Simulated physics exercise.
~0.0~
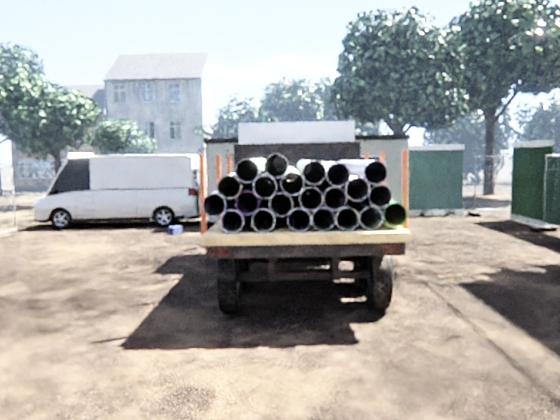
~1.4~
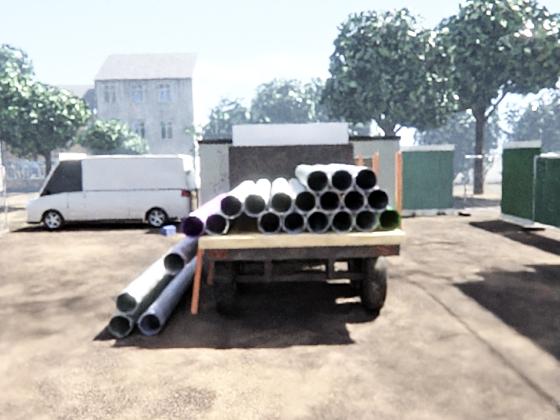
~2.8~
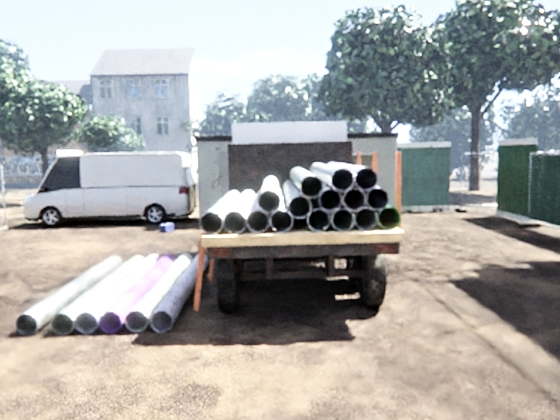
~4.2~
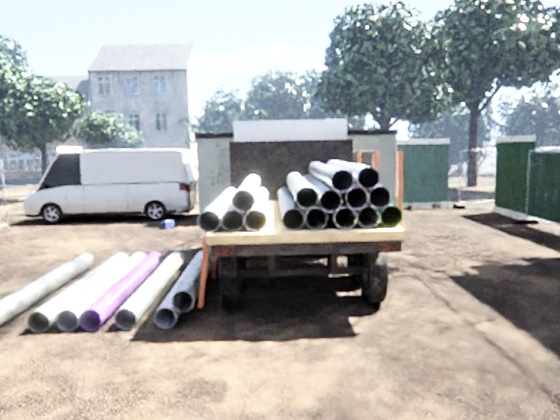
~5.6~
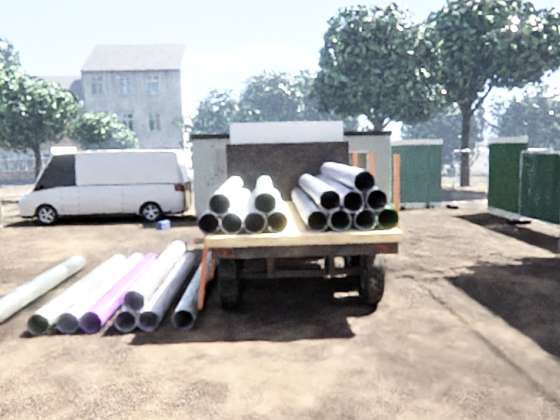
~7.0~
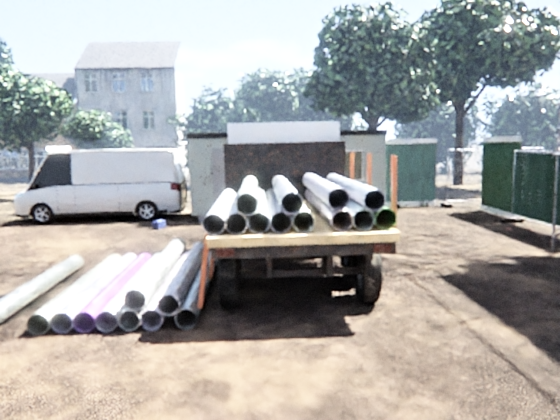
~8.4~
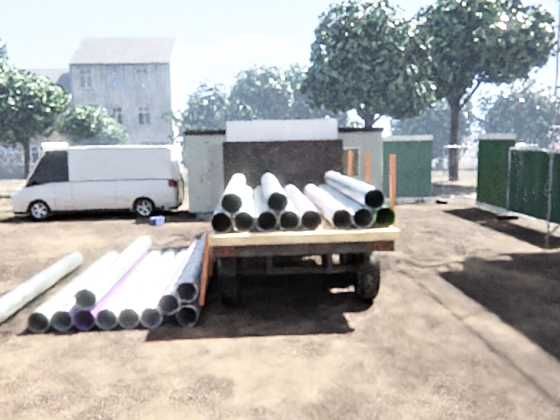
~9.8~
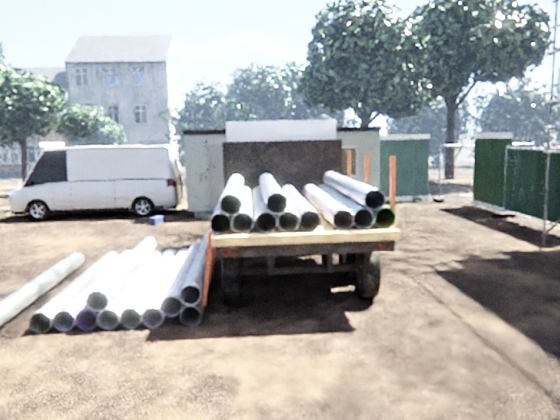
The footage shows a flatbed lorry stacked with hollow pipes in a dirt yard as the posts on its left side drop and pipes, including the purple one, roll off leftward onto the ground, ending with a spread beside the lorry while the green one and others stay aboard.
